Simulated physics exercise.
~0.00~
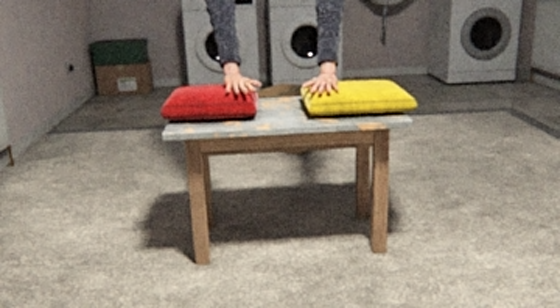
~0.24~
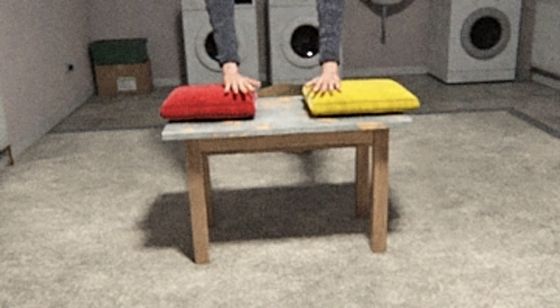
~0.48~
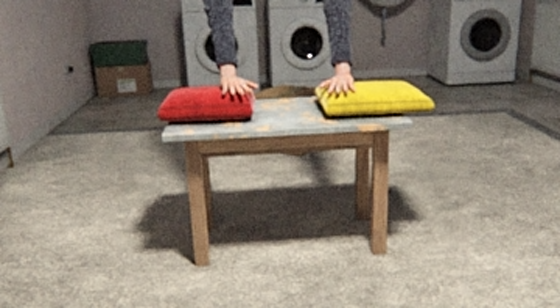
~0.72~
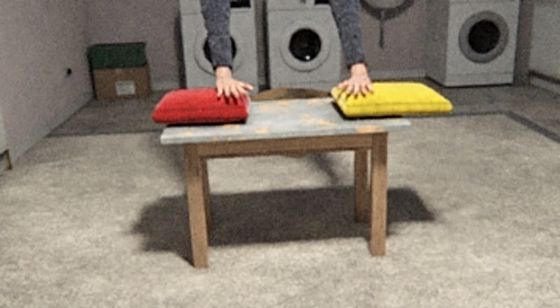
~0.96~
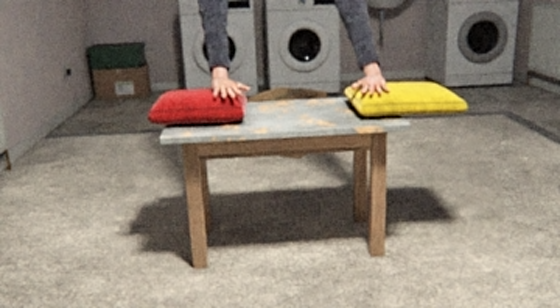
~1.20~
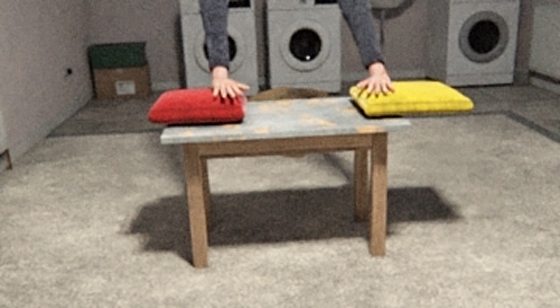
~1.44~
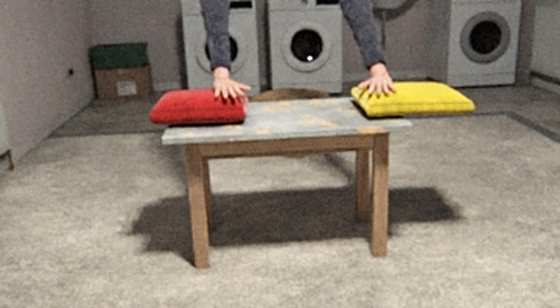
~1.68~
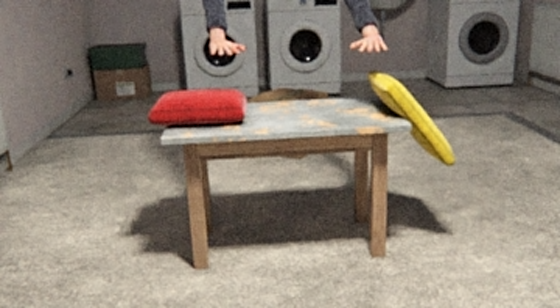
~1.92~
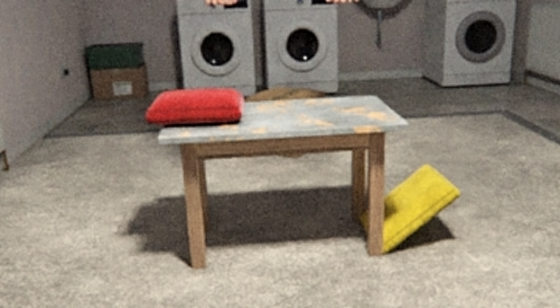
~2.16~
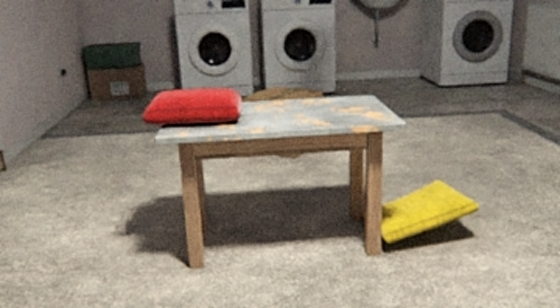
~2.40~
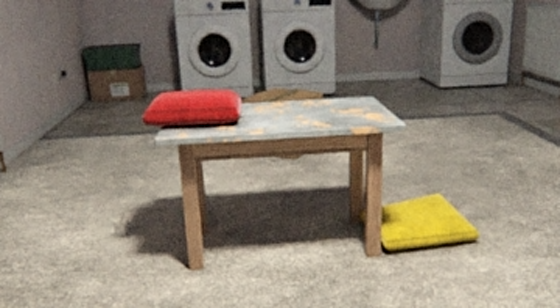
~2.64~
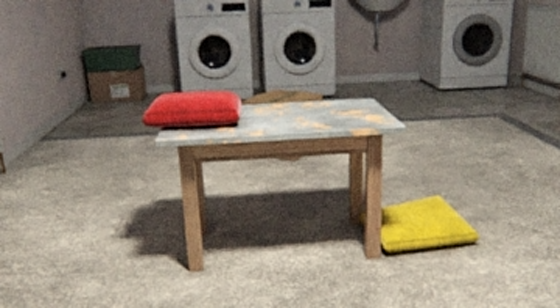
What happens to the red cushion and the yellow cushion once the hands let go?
The red cushion stays on top of the bench at the left end. The yellow cushion tips off the right end and ends up lying on the floor.
Two hands push red and yellow cushions apart, then let go, and the yellow one falls.
